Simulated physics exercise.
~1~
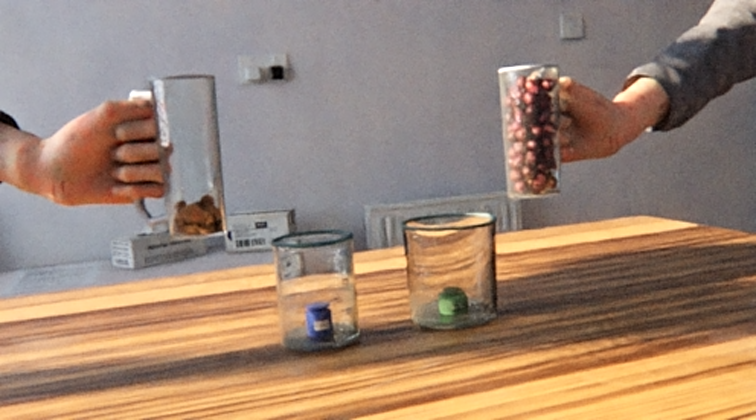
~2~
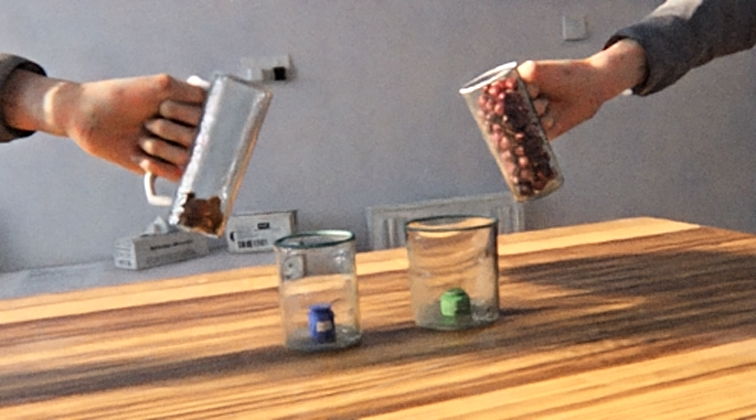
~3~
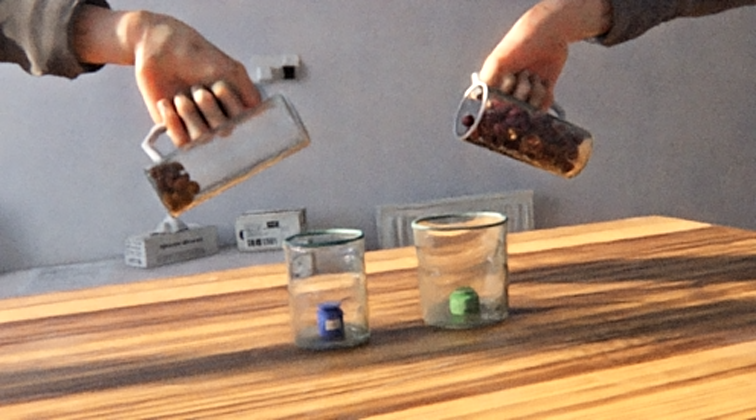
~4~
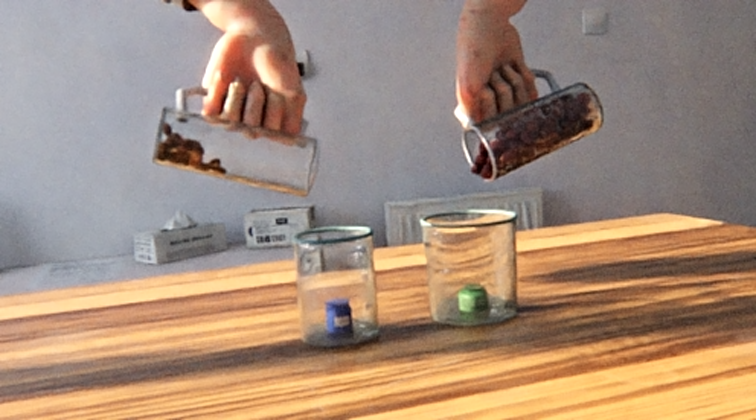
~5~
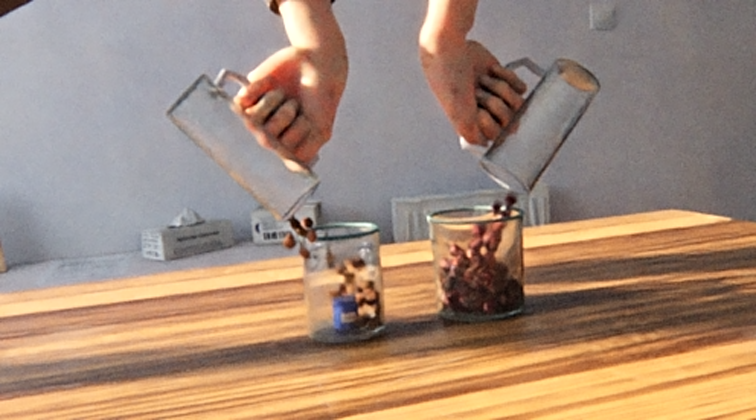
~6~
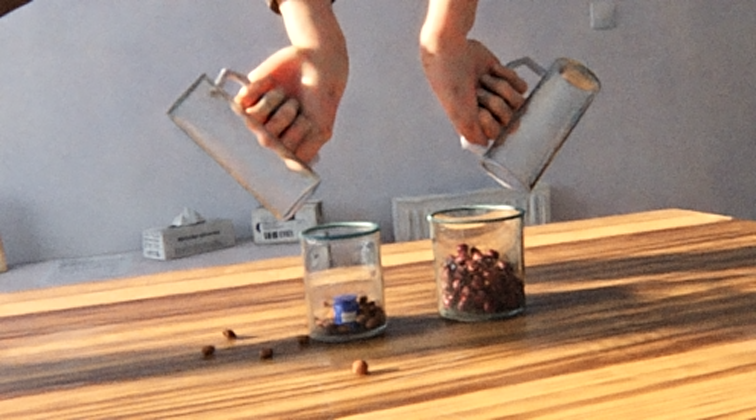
Two hands holding clear handled cups, the left with a few brown pieces and the right packed with dark red ones, hover above a sunlit striped wooden table, seen from the front against a grey wall. Below stand two clear glasses, a small blue object in the left and a green one in the right. The hands tip the cups sideways, then nearly upside down, and the pieces tumble out. Several brown pieces miss and scatter on the table. At the end both cups are empty, the blue object still shows, and a red heap hides the green one.
